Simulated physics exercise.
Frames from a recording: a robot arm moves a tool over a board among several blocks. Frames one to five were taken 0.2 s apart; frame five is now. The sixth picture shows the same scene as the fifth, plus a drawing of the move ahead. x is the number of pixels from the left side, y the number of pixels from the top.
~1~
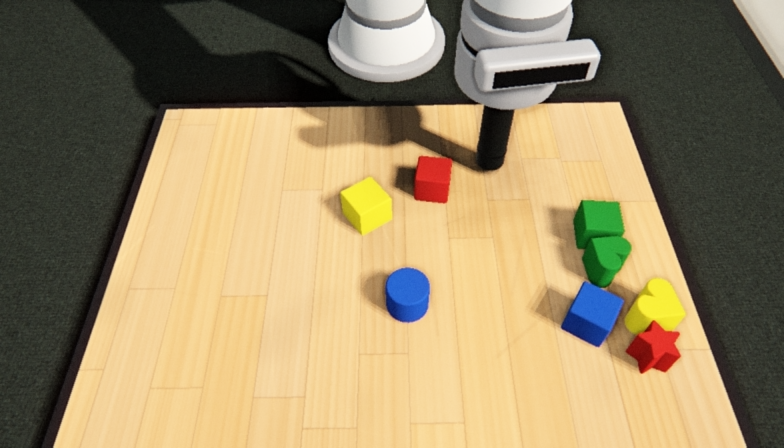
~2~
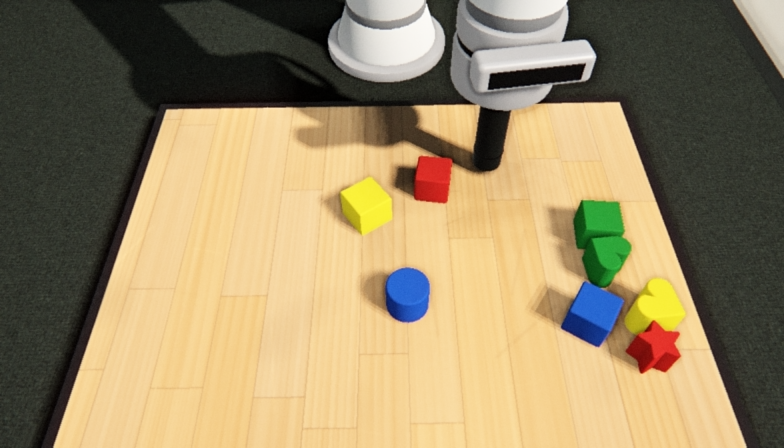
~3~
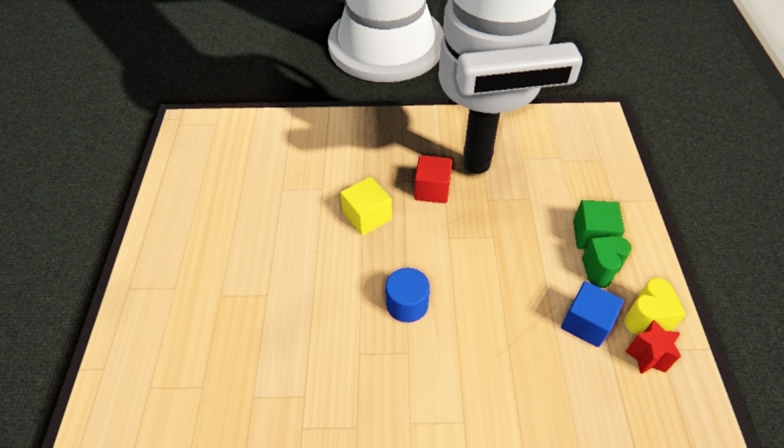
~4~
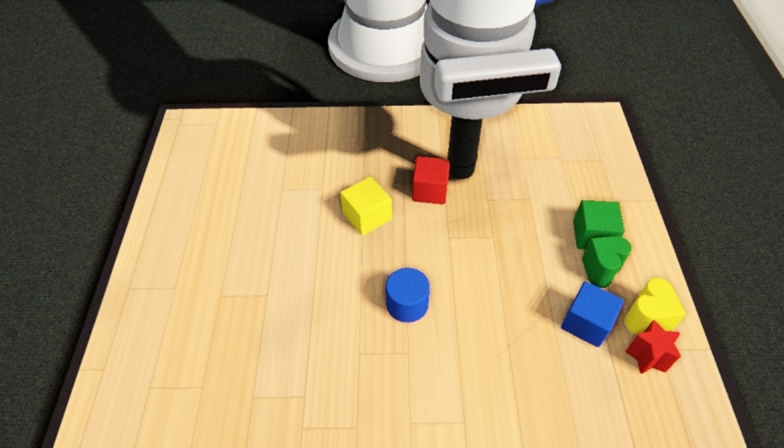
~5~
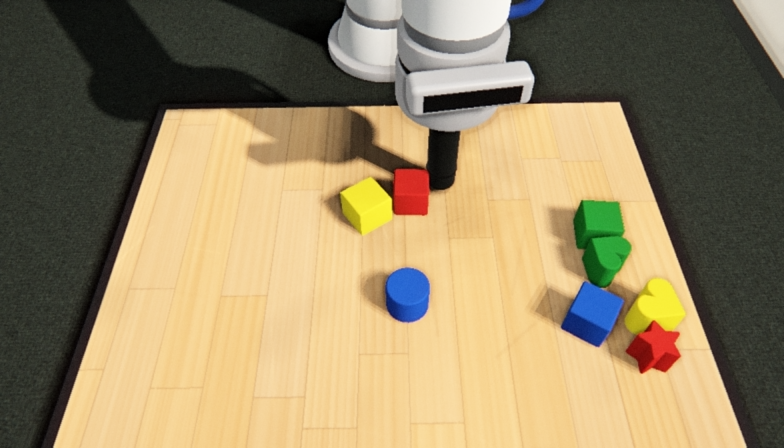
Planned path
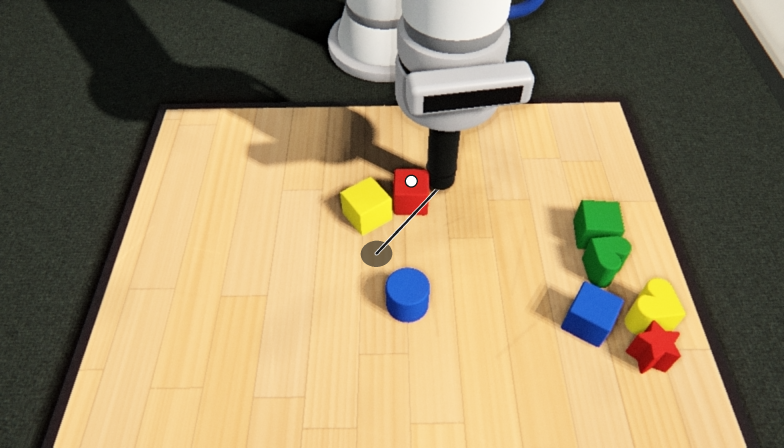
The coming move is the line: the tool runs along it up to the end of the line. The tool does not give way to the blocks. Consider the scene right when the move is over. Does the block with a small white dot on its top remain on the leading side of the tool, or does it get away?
It is off to the side or behind.
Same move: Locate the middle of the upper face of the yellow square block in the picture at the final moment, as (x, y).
In the picture, it is at (316, 203).
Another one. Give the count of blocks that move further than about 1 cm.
The count is two.
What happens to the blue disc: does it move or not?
It ends up on the same spot.
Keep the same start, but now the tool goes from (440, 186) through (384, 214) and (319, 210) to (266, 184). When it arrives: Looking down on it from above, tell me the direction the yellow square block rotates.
Viewed from above: Anti-clockwise.
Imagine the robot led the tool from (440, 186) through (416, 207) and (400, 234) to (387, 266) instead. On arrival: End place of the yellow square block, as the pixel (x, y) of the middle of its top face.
Around (326, 206).
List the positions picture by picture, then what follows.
In the first frame, tool tip at (490, 162); block tops, yellow square block at (366, 195); blue disc at (408, 285); red square block at (434, 168).
In the second frame, tool at (486, 162); blocks unchanged.
In the third frame, tool at (476, 165); blocks unchanged.
In the fourth frame, tool at (461, 170); red square block at (432, 169).
In the fifth frame, tool at (441, 180); yellow square block at (366, 195); blue disc at (408, 285); red square block at (411, 181).
Path on the board, from (440, 186) to (377, 254); the dot is on the red square block.
What follows on the original path. Halfway along, tool at (409, 213); yellow square block at (338, 203), turned 35° clockwise; red square block at (376, 202).
At the end, tool at (376, 248); yellow square block at (316, 203), turned 65° clockwise; blue disc in place; red square block at (348, 216), turned 25° clockwise.
